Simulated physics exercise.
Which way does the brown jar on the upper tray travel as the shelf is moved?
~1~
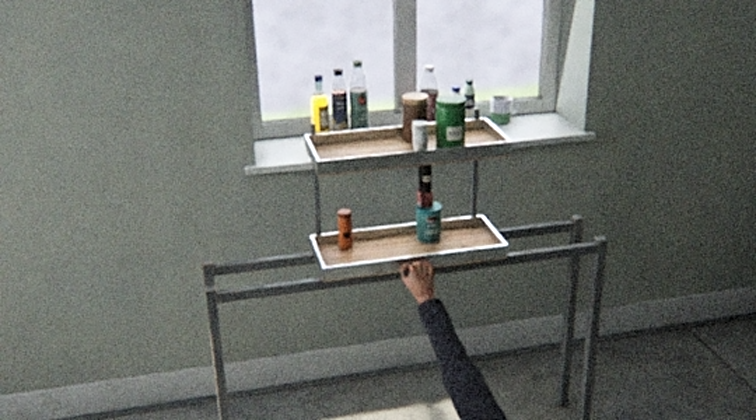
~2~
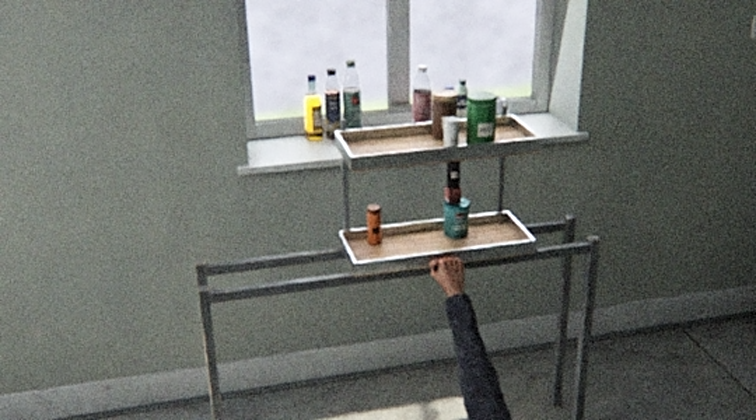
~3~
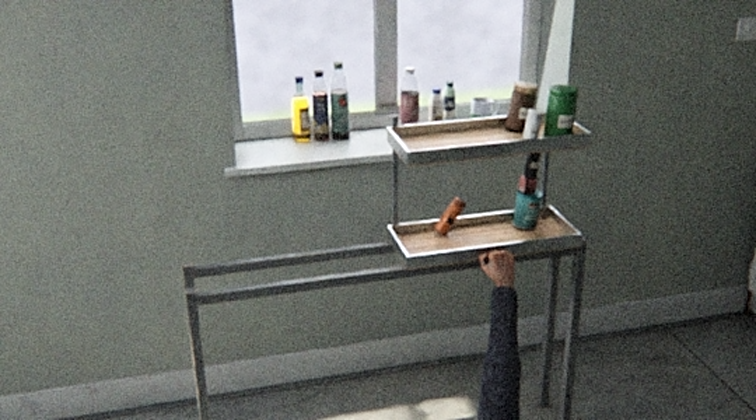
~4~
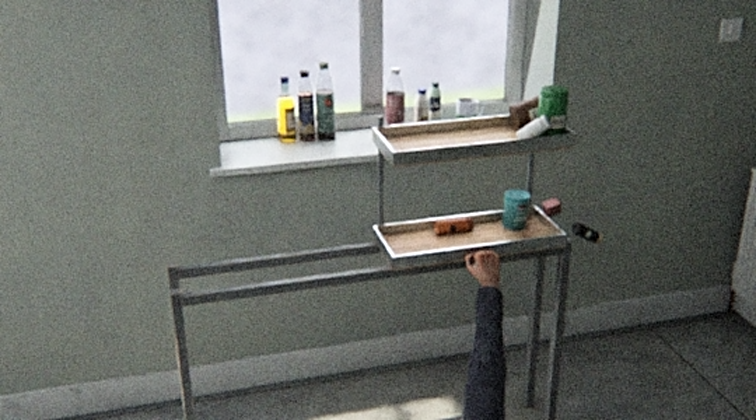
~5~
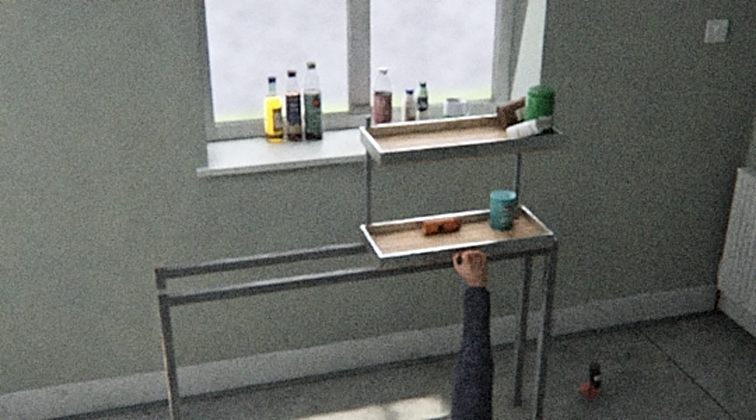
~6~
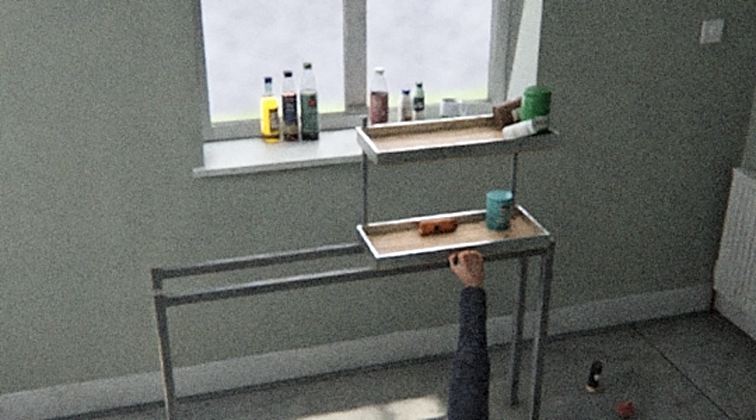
The brown jar moves to the right, and it ends up tipped over on the upper tray.
